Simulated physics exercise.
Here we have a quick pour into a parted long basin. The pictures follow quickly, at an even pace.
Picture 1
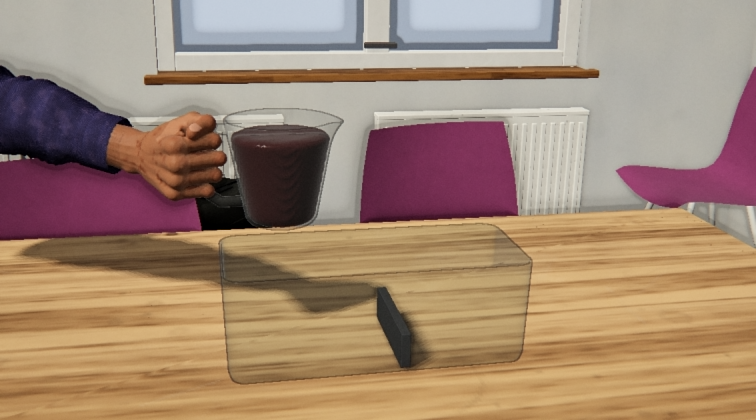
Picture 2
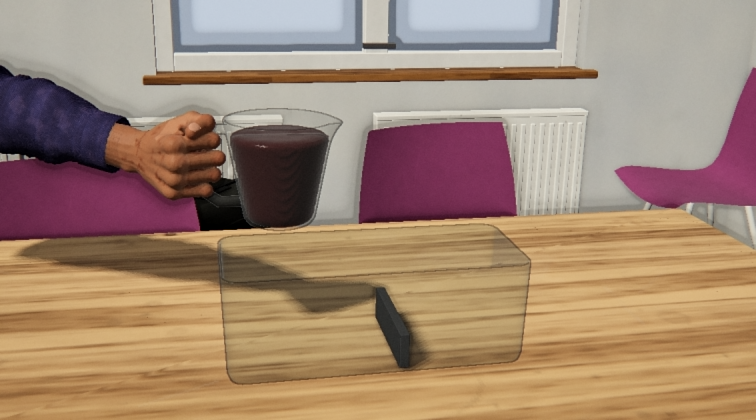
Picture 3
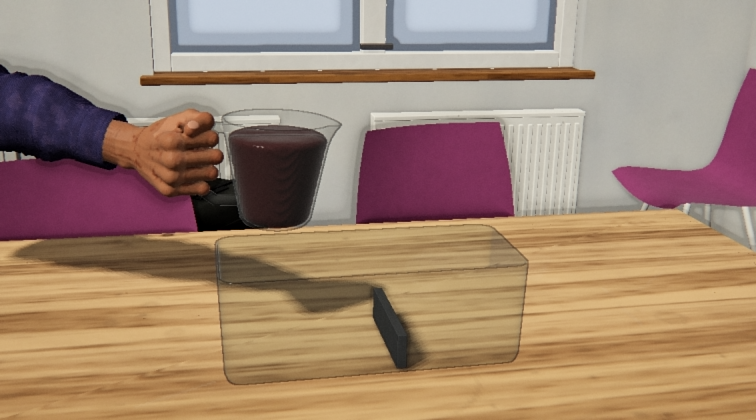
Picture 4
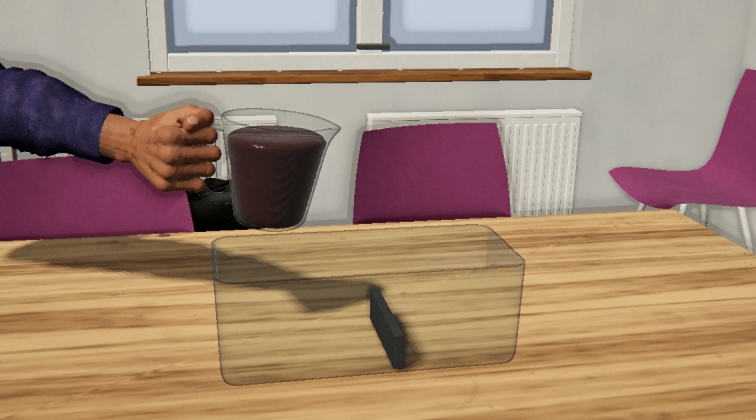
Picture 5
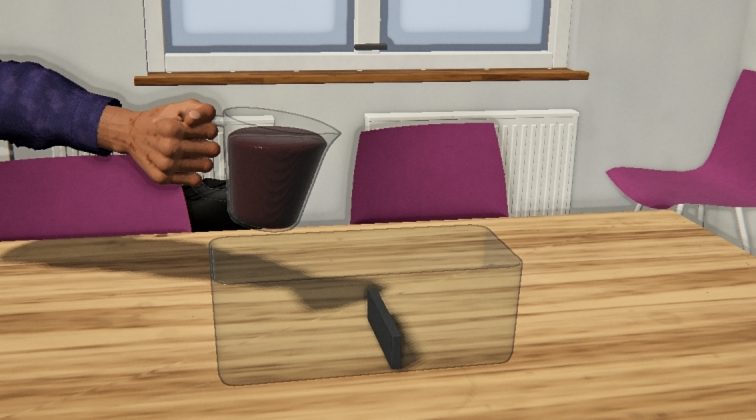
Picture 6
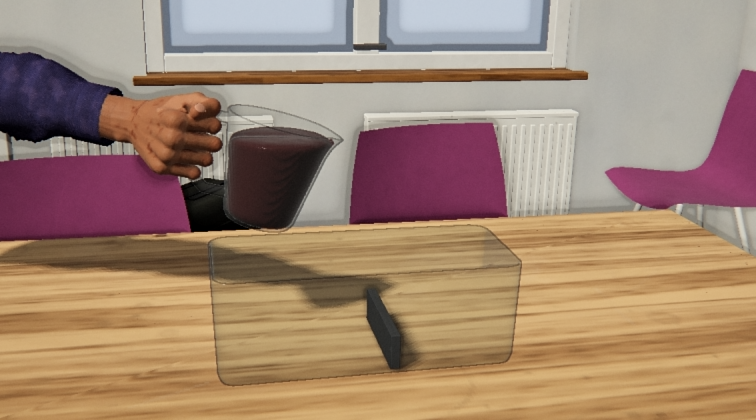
Above a clear basin on a wooden table, a hand slowly tilts a jug rightward.
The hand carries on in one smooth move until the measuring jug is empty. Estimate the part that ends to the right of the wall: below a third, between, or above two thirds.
The share right of the wall is between a third and two thirds.
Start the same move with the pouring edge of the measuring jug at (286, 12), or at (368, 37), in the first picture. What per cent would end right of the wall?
About 10 and 85 per cent.
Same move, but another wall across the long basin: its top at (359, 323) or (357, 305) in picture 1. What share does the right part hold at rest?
Near 75 % and 85 %.
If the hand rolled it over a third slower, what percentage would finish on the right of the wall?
It comes to 60 per cent or so.
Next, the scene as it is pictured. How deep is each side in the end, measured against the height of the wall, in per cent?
The left part 30 per cent, the right part 30.
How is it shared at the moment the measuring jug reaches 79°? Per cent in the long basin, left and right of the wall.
Left about 0, right about 15.
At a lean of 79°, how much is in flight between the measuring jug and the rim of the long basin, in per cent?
Near 20 %.
A moment on, the tilt is 79° and 61 per cent is still to pour, 2 is left of the wall and 16 right of it.
Next, the tilt is 113° and 5 per cent is still to pour, 49 is left of the wall and 42 right of it.
Then the tilt is 117° and 0 per cent is still to pour, 57 is left of the wall and 42 right of it.
Later the tilt is 117° and 0 per cent is still to pour, 57 is left of the wall and 42 right of it.
Finally, 57 per cent lies left of the wall, 42 right of it and 1 outside.
